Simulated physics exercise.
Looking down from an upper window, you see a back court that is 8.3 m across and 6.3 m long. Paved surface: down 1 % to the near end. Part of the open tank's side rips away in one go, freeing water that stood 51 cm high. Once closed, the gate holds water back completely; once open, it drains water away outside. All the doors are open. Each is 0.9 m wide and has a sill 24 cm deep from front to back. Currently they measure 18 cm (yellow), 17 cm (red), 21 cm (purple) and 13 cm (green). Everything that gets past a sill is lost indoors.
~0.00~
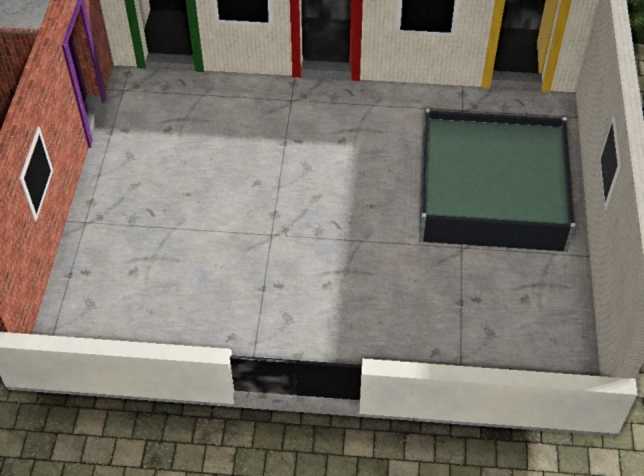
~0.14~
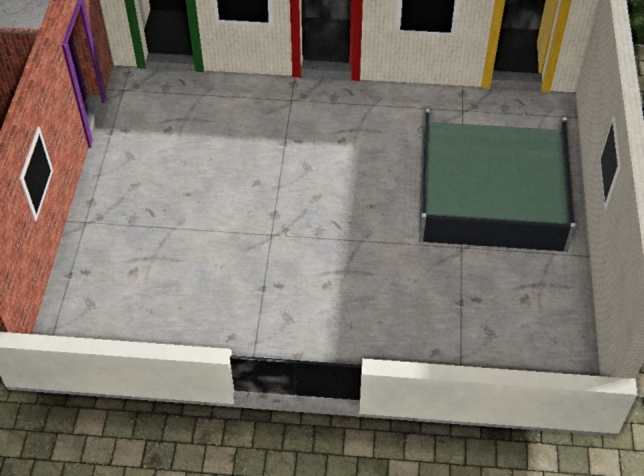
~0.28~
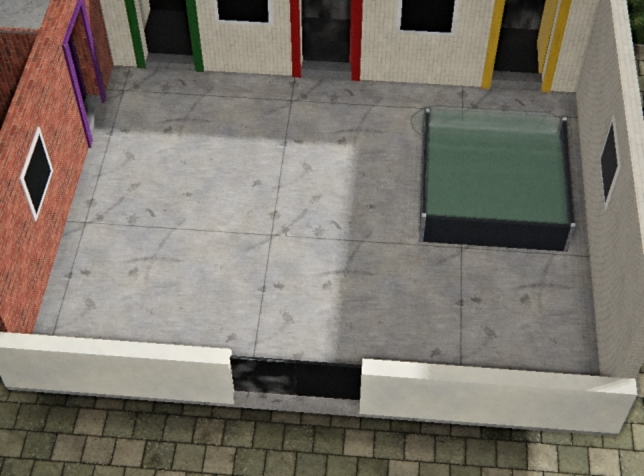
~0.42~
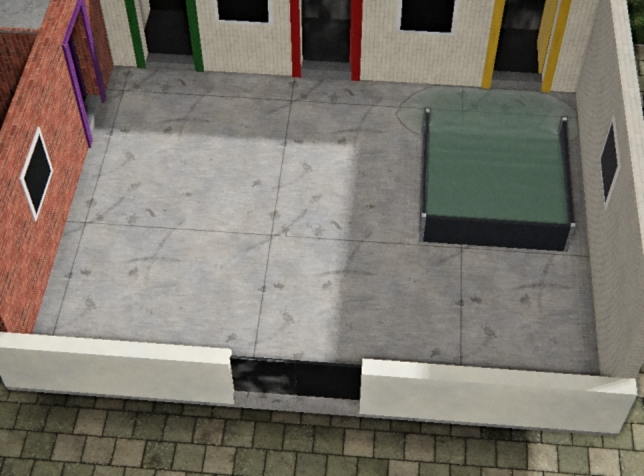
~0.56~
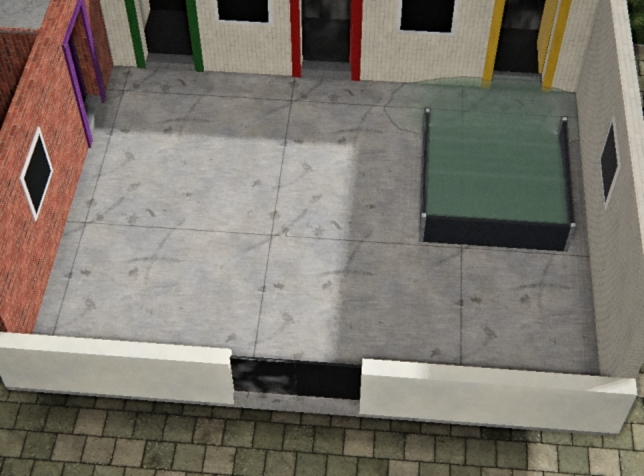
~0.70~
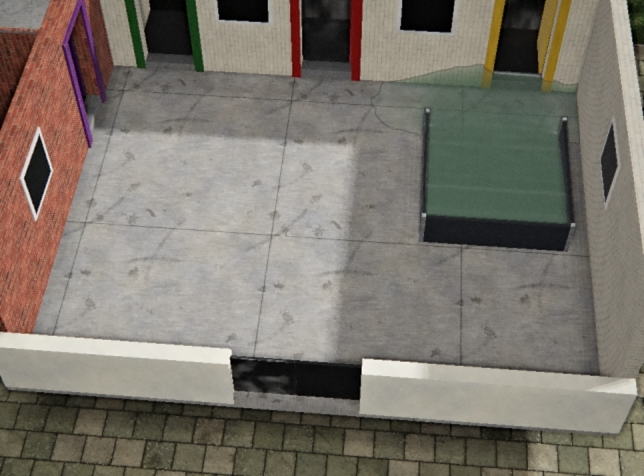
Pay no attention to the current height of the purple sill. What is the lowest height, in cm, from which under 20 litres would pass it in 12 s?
8 cm.
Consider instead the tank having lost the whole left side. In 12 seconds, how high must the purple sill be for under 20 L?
A minimum of about 15 cm.
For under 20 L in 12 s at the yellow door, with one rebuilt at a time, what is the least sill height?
Yellow door, minimum about 32 cm.
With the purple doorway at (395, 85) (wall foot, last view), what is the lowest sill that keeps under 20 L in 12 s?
14.5 cm.
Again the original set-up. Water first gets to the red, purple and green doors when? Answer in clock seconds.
Arrival times - red: 1.3 s; purple: 3.6 s; green: 2.8 s.
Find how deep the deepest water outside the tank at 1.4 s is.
Close to 37 centimetres.
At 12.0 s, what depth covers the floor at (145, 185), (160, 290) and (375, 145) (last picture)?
About 4, 7 and 1 cm respectively.
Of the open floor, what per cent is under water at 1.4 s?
10 %.
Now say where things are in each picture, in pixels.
Still water, 51 cm deep, in the open tank at (496, 170); the purple door at (86, 80) is dry, in the first picture.
Water pours out on the far side and has run 0.2 m, to a hidden place; about 10 cm deep outside, 51 cm at the back, in the second picture.
The front is at (432, 110), 0.7 m from the gap on the far side; 1.5 m2 of floor is wet, 51 cm left at the back, in the third picture.
Water pours out on the far side and has run 1.2 m, to (439, 88); about 8 cm deep outside, 51 cm at the back, in the fourth picture.
Water pours out on the far side and has run 1.4 m, to (492, 77); about 9 cm deep outside, 51 cm at the back, in the fifth picture.
The gap is on the far side, the front 1.4 m out at (389, 83); the back of the open tank holds 50 cm; 5.2 m in a straight line remain to the purple door at (86, 80), in the sixth picture.
After 1.4 s water covers 10 % of the floor, deepest (37 cm) near (546, 104); it has not reached the purple door.
After 3.0 s water covers 30 % of the floor, deepest (28 cm) near (558, 135); it has not reached the purple door.
After 12.0 s water covers 85 % of the floor, deepest (10 cm) near (24, 365); 5 cm at the purple door, 0 litres in over its 21 cm sill.
At the purple door as built, the water arrived by 3.6 s and peaked near 14 cm at 4.0 s.
With a sill of 7 cm, 32 litres would have come in within the 12 s; with 9.5 cm, 10 litres. So under 20 litres takes about 8 cm.
